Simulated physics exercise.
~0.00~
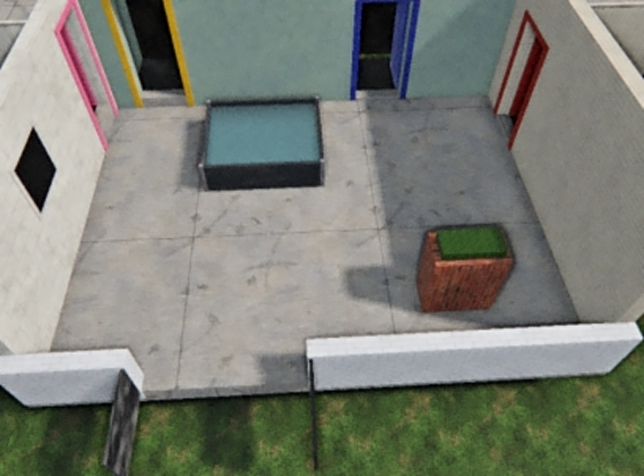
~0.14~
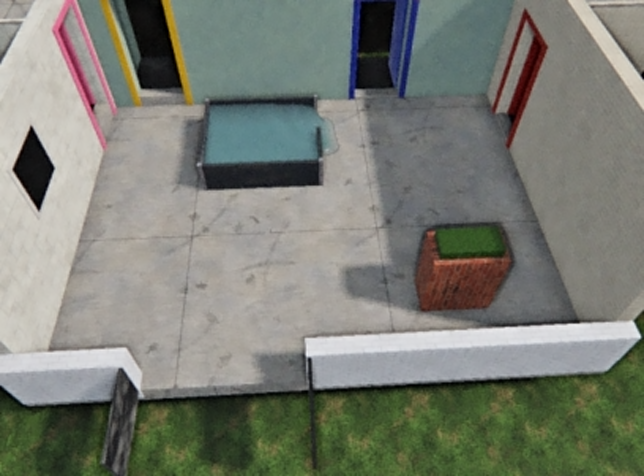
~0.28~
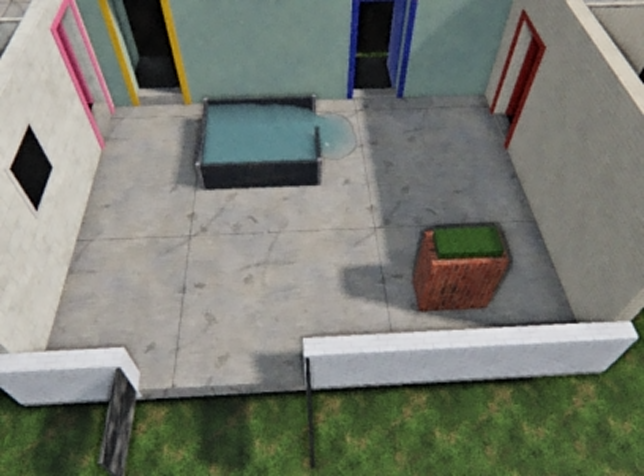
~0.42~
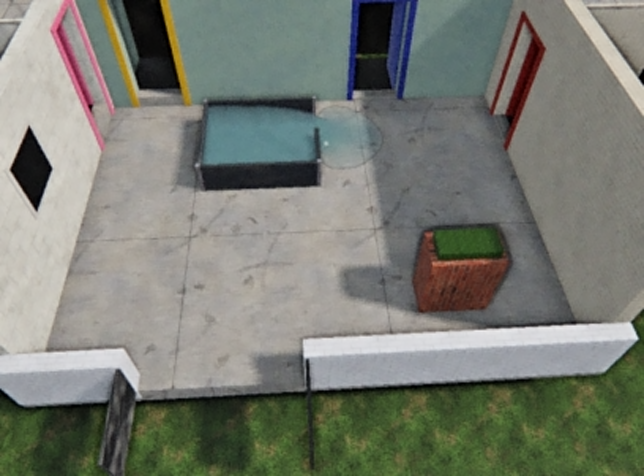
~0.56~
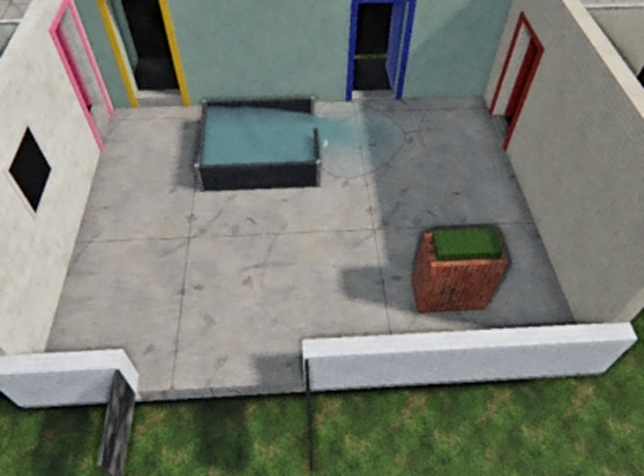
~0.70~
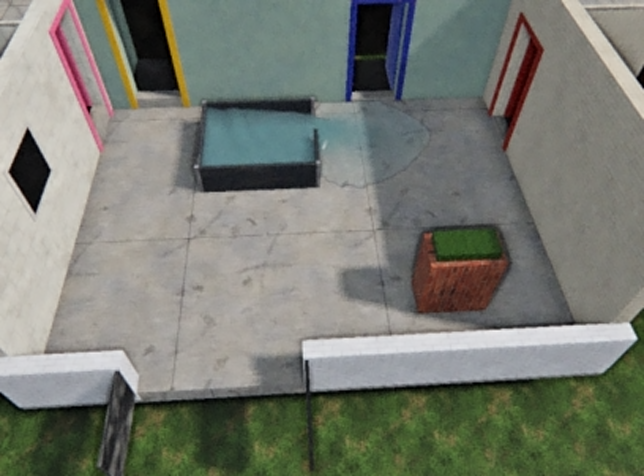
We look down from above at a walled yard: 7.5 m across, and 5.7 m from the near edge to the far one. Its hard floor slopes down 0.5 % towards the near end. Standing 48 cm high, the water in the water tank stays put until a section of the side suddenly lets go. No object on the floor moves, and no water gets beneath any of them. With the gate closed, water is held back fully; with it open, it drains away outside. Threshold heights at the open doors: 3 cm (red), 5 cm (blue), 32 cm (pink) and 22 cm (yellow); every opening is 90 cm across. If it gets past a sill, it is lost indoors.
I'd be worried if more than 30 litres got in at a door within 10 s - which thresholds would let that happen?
The red door overshoots the limit, the blue door overshoots the limit, the pink door undershoots the limit, the yellow door undershoots the limit.
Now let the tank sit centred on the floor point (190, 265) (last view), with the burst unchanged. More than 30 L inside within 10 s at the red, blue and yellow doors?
So the red door tops the limit, the blue door keeps within it and the yellow door keeps within it.
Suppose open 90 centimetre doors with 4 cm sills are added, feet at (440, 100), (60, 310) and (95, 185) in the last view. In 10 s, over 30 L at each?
In sequence the answers are more than that, less than that and less than that.
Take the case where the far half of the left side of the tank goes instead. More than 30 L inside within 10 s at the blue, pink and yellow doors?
For blue, too little; for pink, too little; for yellow, too little.
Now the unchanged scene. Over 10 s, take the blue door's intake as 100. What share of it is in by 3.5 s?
Estimate: Around 70 per cent.
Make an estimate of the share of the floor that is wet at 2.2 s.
I'd say around 25 %.
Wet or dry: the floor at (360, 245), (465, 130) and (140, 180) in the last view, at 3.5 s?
Untouched, soaked, untouched.
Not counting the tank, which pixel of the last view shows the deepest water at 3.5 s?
In the final picture, near (473, 106).
After 1.4 s water covers 20 % of the floor and is deepest (25 cm) near (324, 135); red door 5 cm at the sill, 0 L in, blue door 13 cm at the sill, 3 L in, pink door not reached, yellow door not reached.
After 2.2 s water covers 25 % of the floor and is deepest (28 cm) near (482, 105); red door 12 cm at the sill, 31 L in, blue door 12 cm at the sill, 32 L in, pink door not reached, yellow door not reached.
After 3.5 s water covers 25 % of the floor and is deepest (19 cm) near (473, 106); red door 15 cm at the sill, 124 L in, blue door 9 cm at the sill, 61 L in, pink door not reached, yellow door not reached.
After 6.0 s water covers 35 % of the floor and is deepest (13 cm) near (541, 352); red door 11 cm at the sill, 223 L in, blue door 7 cm at the sill, 80 L in, pink door not reached, yellow door not reached.
After 10.0 s water covers 60 % of the floor and is deepest (10 cm) near (575, 338); red door 7 cm at the sill, 296 L in, blue door 4 cm at the sill, 84 L in, pink door not reached, yellow door not reached.
